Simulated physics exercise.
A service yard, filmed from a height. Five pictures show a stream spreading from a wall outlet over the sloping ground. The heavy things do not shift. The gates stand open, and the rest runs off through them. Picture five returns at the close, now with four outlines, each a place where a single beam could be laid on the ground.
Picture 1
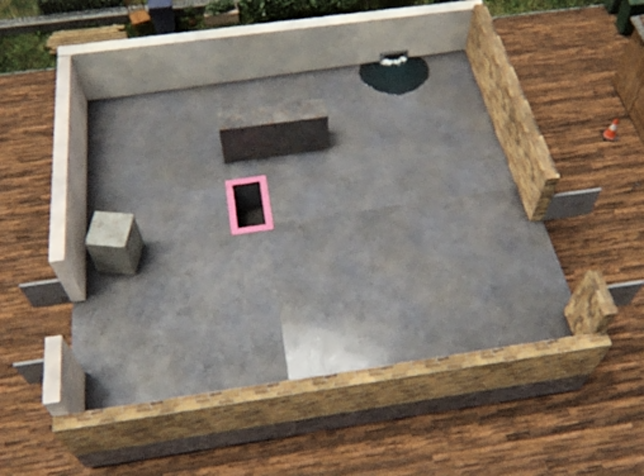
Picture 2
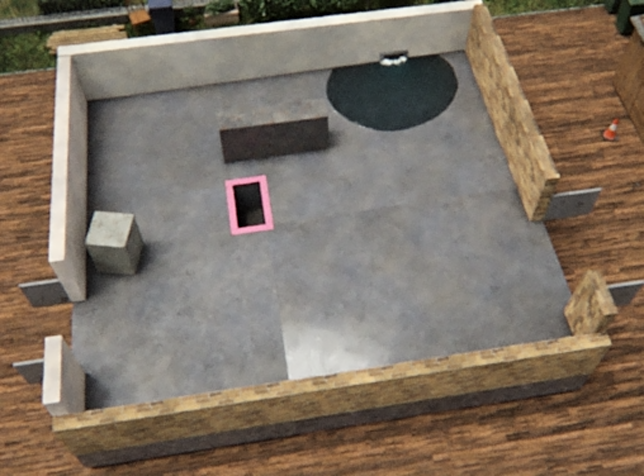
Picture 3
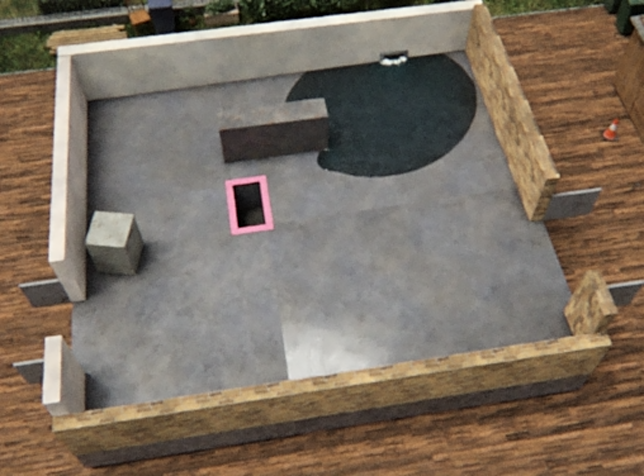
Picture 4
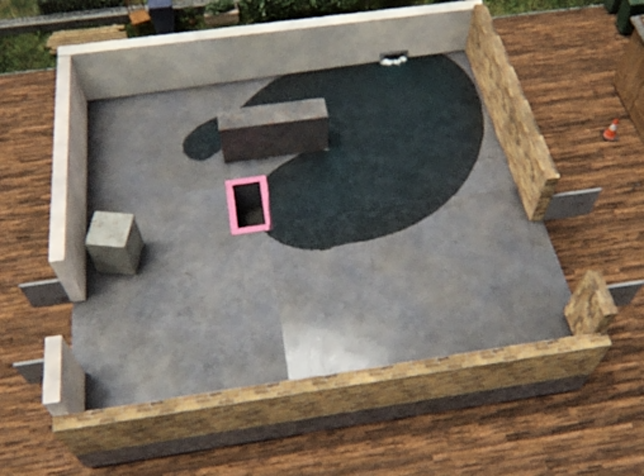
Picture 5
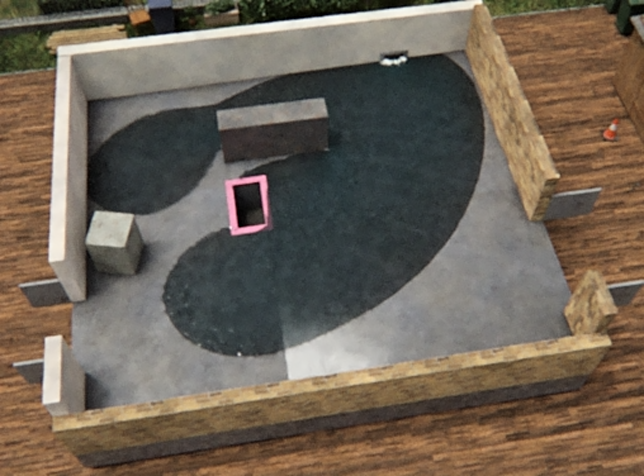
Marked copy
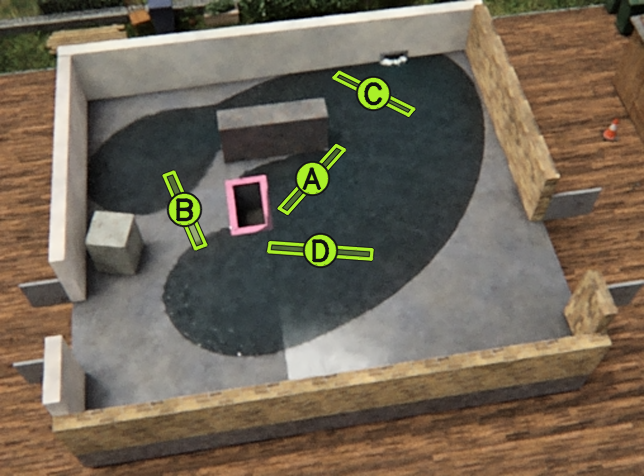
We see dark water spread from an outfall at the back wall of a walled yard, pass around a long block, and reach the pink-edged gully as it widens toward the left wall and the front.
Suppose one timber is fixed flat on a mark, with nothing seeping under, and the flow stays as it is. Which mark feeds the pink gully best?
Place D does it best.
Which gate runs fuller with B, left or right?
The left one.
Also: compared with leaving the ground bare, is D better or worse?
It is better.
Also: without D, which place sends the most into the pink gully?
It is B.
On the marked copy, A from (283, 210) to (340, 147); B from (169, 173) to (200, 246); C from (336, 75) to (411, 112); D from (269, 247) to (371, 254).
Choosing A, about 6 % of the stream runs into the pink gully, about 92 % out by the gates.
Choosing B, about 18 % of the stream runs into the pink gully, about 80 % out by the gates.
Choosing C, about 4 % of the stream runs into the pink gully, about 93 % out by the gates.
Choosing D, about 45 % of the stream runs into the pink gully, about 52 % out by the gates.
